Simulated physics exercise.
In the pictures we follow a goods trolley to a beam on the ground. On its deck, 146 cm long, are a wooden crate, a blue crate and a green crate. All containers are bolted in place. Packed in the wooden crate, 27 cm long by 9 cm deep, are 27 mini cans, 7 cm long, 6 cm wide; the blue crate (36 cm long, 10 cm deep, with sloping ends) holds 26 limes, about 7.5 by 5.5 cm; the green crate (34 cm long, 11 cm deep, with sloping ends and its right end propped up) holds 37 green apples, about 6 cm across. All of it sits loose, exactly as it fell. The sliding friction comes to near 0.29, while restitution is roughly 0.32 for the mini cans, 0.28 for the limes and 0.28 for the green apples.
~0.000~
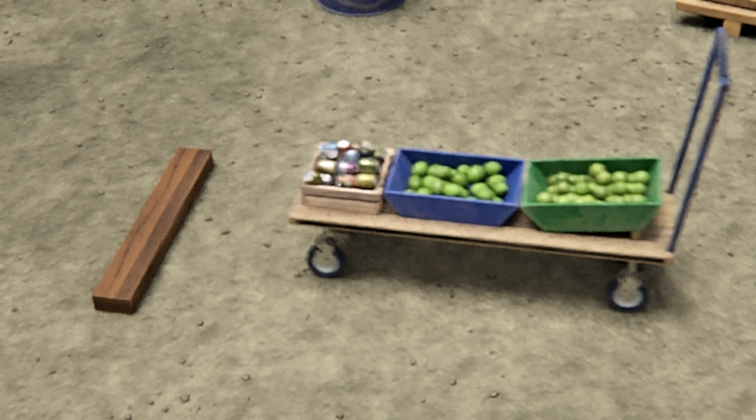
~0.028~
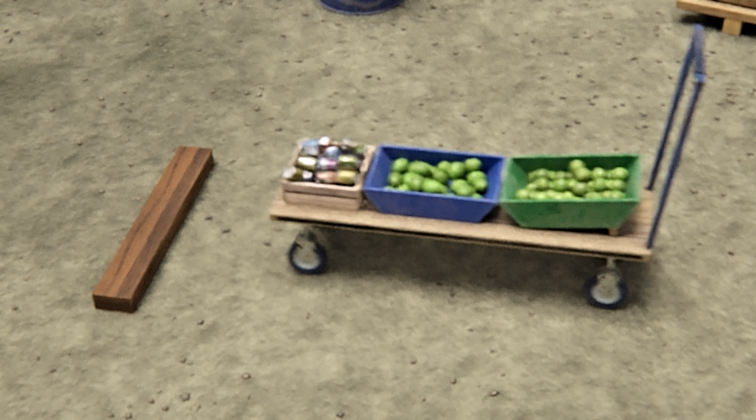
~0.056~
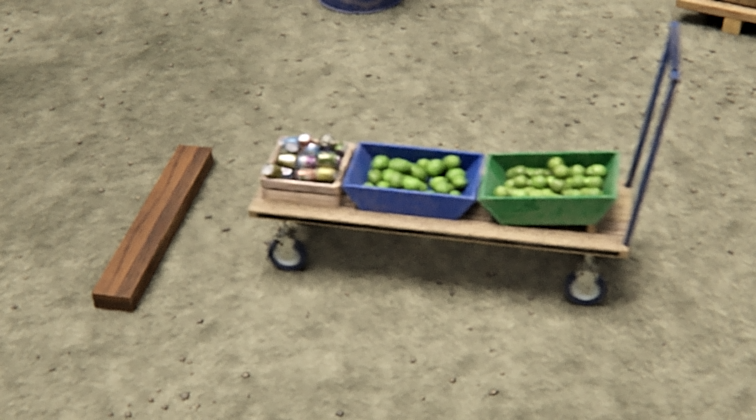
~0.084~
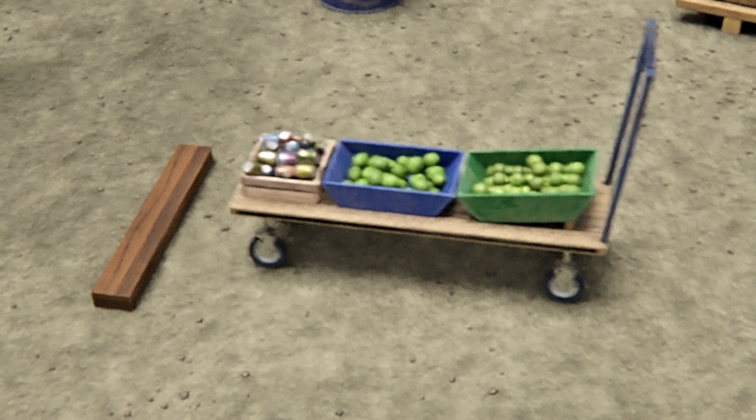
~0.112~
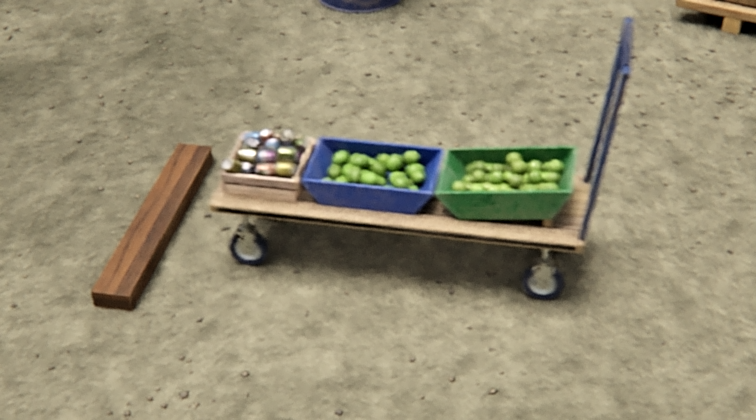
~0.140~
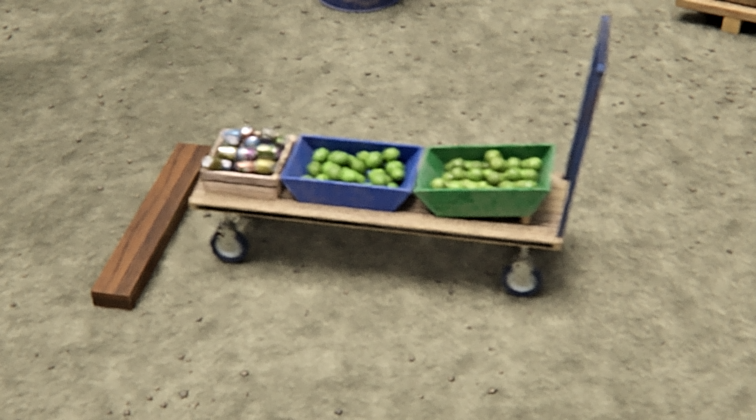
On bare, gritty ground, a trolley carrying three loaded containers rolls left toward a wooden beam.
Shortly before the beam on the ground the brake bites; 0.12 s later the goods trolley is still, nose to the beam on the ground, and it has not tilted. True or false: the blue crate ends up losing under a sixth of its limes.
False.
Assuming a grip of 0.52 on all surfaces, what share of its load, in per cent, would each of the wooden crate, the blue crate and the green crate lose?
You'd see wooden crate shed 40 percent, blue crate shed 10 percent, and green crate shed 30 percent.
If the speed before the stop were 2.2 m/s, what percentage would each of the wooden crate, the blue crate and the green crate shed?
In that case the wooden crate sheds 10 per cent of its load, the blue crate 0 per cent, and the green crate 10 per cent.
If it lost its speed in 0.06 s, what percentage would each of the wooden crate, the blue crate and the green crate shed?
You'd end up with wooden crate at 30 %, blue crate at 30 % and green crate at 40 %.
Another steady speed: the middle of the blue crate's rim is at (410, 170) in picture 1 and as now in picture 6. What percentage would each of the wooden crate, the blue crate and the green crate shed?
Wooden crate 0, blue crate 0, green crate 0 per cent.
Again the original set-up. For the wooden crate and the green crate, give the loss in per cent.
For the wooden crate it's 15 %, and for the green crate it's 30 %.
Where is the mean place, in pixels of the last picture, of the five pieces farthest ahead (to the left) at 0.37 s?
Somewhere near pixel (153, 149).
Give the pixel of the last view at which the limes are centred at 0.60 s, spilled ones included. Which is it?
Pixel (264, 157), give or take.
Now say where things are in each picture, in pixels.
In the first frame (we follow the rim corner now nearest the camera), blue crate at (515, 205); green crate at (659, 203); 62 cm still to roll; nothing out yet.
In the second frame, blue crate at (494, 201); green crate at (637, 200); 54 cm still to roll.
In the third frame, blue crate at (472, 198); green crate at (614, 197); 46 cm still to roll.
In the fourth frame, blue crate at (451, 195); green crate at (591, 194); 38 cm still to roll.
In the fifth frame, blue crate at (430, 193); green crate at (569, 191); 30 cm still to roll.
In the sixth frame, blue crate at (408, 190); green crate at (547, 189); 22 cm still to roll; nothing out yet.
After 0.15 s, the brake bites.
After 0.25 s, 0 of 27 out of the wooden crate, 0 of 26 out of the blue crate and 0 of 37 out of the green crate.
After 0.37 s, 3 of 27 out of the wooden crate, 3 of 26 out of the blue crate and 4 of 37 out of the green crate.
After 0.60 s, 3 of 27 out of the wooden crate, 6 of 26 out of the blue crate and 12 of 37 out of the green crate.
When it is over (at 1.11 s), 4 of 27 out of the wooden crate, 7 of 26 out of the blue crate and 12 of 37 out of the green crate. Asked share, 7 of 26, 27 per cent.
